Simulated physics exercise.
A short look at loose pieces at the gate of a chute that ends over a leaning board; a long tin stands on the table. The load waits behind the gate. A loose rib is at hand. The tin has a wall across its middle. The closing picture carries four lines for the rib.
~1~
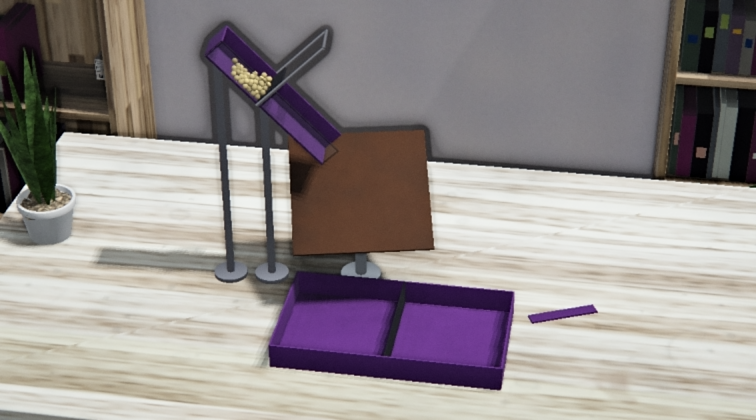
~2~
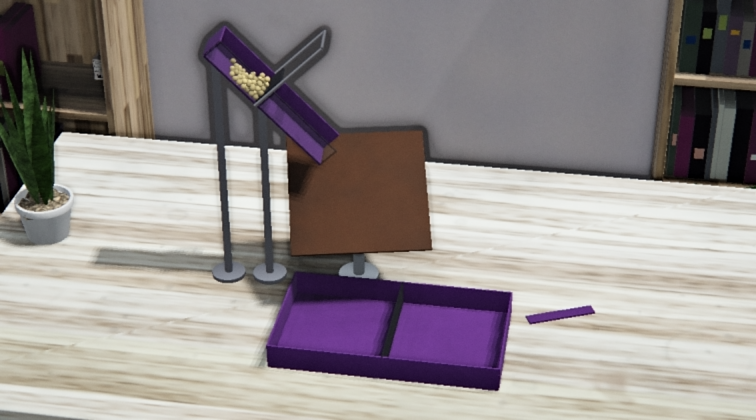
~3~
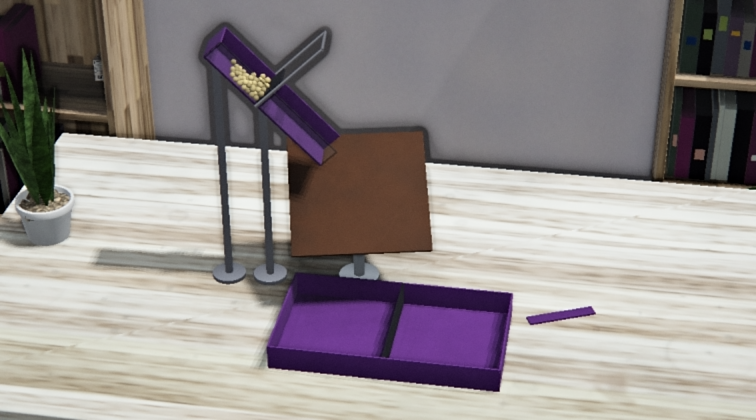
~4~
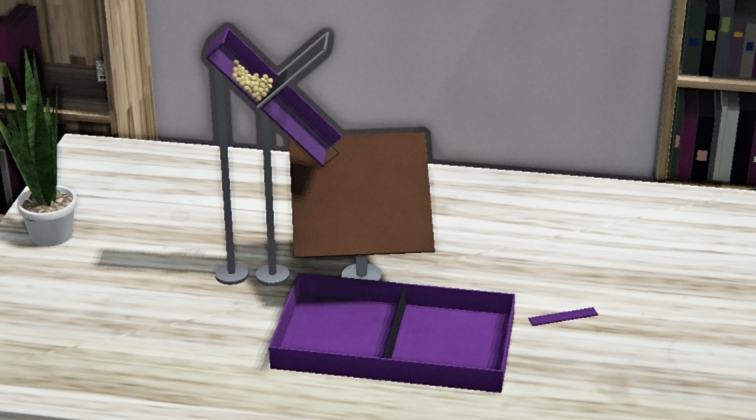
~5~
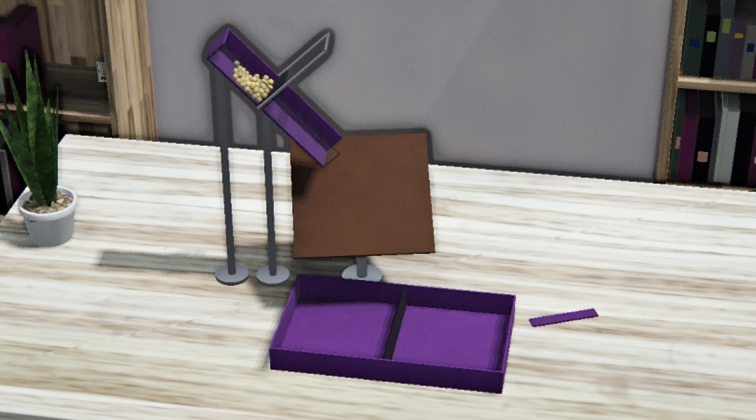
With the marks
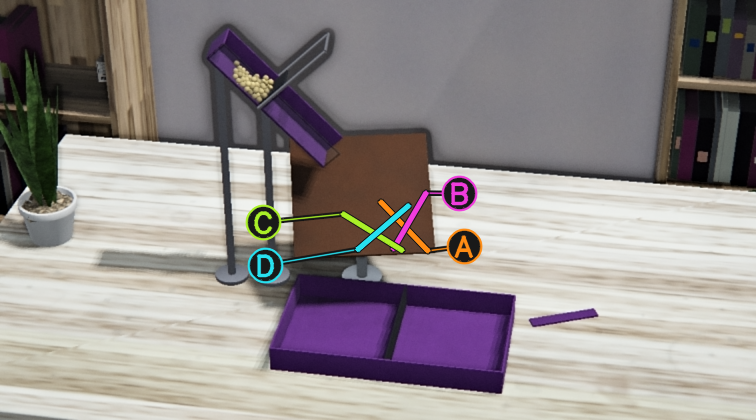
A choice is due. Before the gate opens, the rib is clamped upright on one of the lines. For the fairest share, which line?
Choose A.
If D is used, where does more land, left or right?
The left half.
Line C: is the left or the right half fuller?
The right half.
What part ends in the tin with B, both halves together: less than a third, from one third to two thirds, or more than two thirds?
It is more than two thirds.
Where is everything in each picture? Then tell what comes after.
The first frame shows load behind the gate near (255, 82), soya beans; lip of the chute near (323, 156), sloping fairly steeply.
The second frame shows middle of the board near (358, 192), tilted fairly steeply; middle of its low edge near (362, 252); of its high edge near (354, 133).
The third frame shows front corners of the tin near (268, 346) and (500, 370); front end of its middle wall near (382, 358); gate still shut near (280, 79).
The fourth frame shows middle of the load near (256, 84); lip near (324, 158).
The fifth frame shows middle of the load near (257, 85); lip near (325, 159).
On the marked copy, line A from (380, 202) to (427, 250); line B from (425, 193) to (393, 248); line C from (343, 214) to (402, 250); line D from (408, 205) to (357, 249).
Choosing A, of what is caught, close to a third in the left half, close to two thirds in the right.
Choosing B, of what is caught, all but a few in the left half, a small share in the right.
Choosing C, of what is caught, only a few in the left half, all but a few in the right.
Choosing D, of what is caught, all but a few in the left half, a small share in the right.
